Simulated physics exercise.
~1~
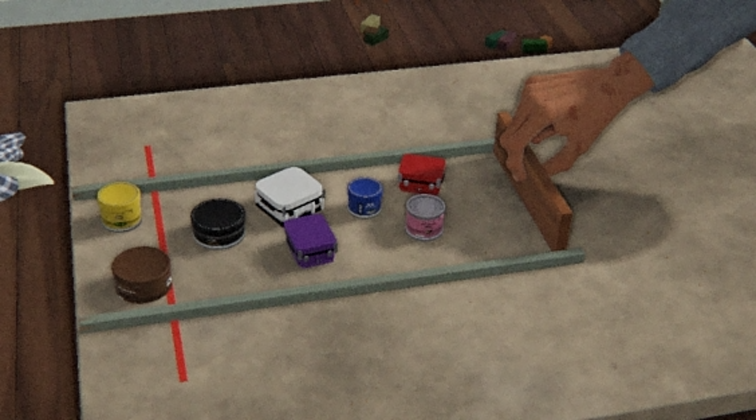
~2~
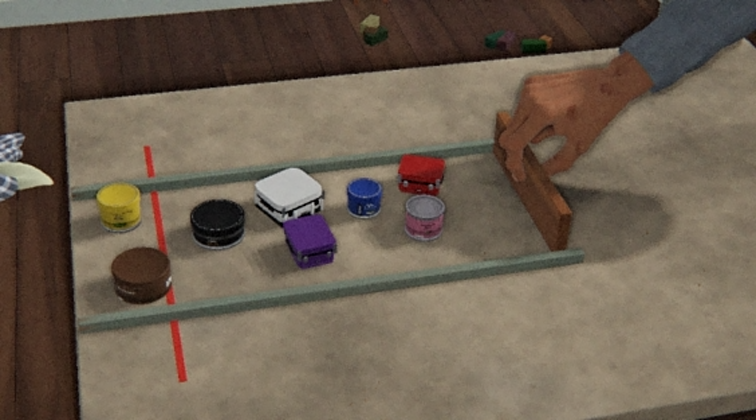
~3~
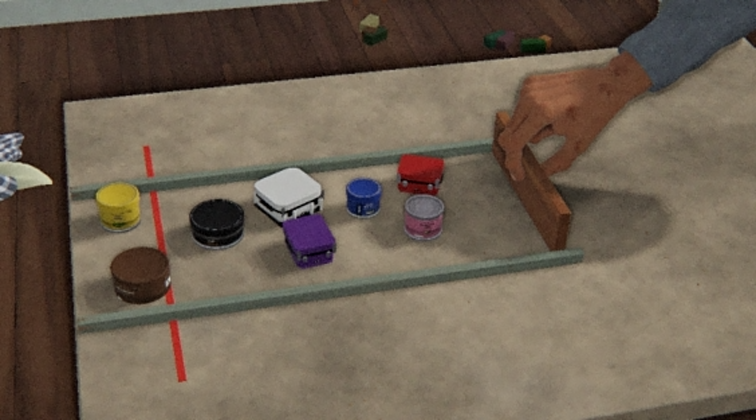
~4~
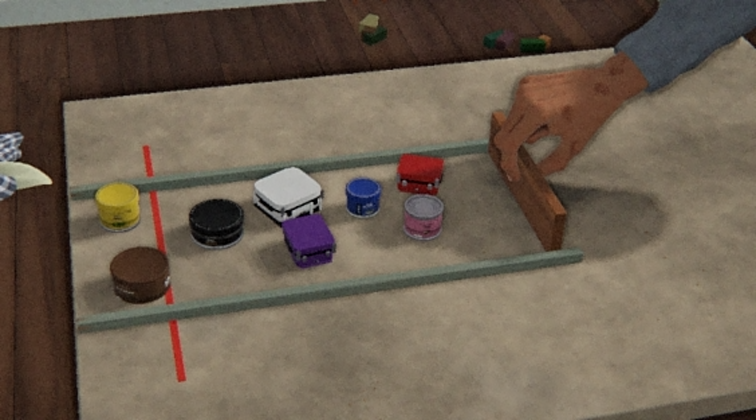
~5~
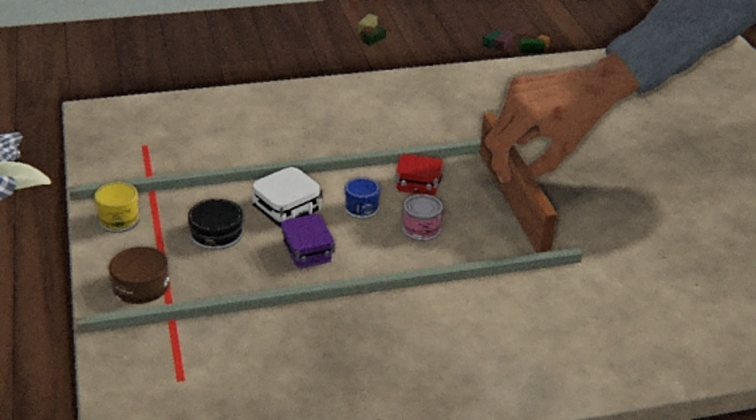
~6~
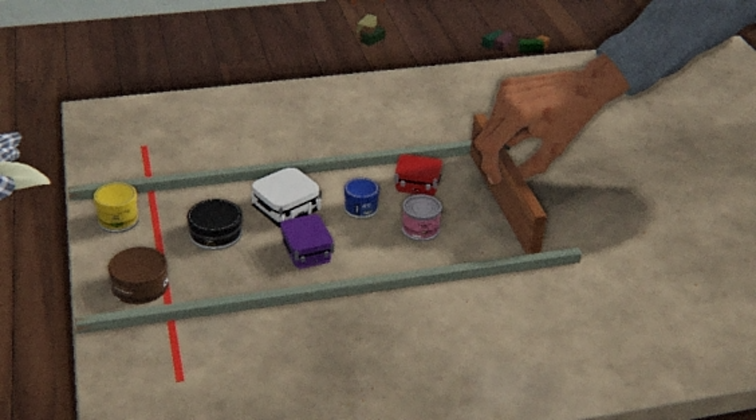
A hand held a wooden board upright at the right of some small tubs and cases between two rails, then slid it a short way left, while the scattered things stayed where they were.
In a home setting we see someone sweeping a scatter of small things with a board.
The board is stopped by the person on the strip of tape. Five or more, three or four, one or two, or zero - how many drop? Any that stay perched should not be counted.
The push knocks just one or two off.
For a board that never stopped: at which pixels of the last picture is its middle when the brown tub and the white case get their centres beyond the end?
Brown tub over the end: About (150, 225). White case over the end: About (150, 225).
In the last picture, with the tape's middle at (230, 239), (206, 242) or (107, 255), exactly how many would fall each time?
0, 0, 4.
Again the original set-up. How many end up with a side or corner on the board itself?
It touches 4.
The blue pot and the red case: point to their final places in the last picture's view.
You'll find the blue pot at roughly (140, 233) and the red case at roughly (133, 213).
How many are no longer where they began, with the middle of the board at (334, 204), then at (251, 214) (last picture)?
Tally: First 6; then 6.
A little later, none off yet; yellow tin at rest near (117, 208); brown tub at rest near (139, 276); black pot at rest near (215, 224).
Next, none off yet; yellow tin at rest near (117, 208); brown tub at rest near (139, 276); black pot shifted about its own width near (160, 237).
When it is over, the number that fall off is one or two; down, yellow tin.
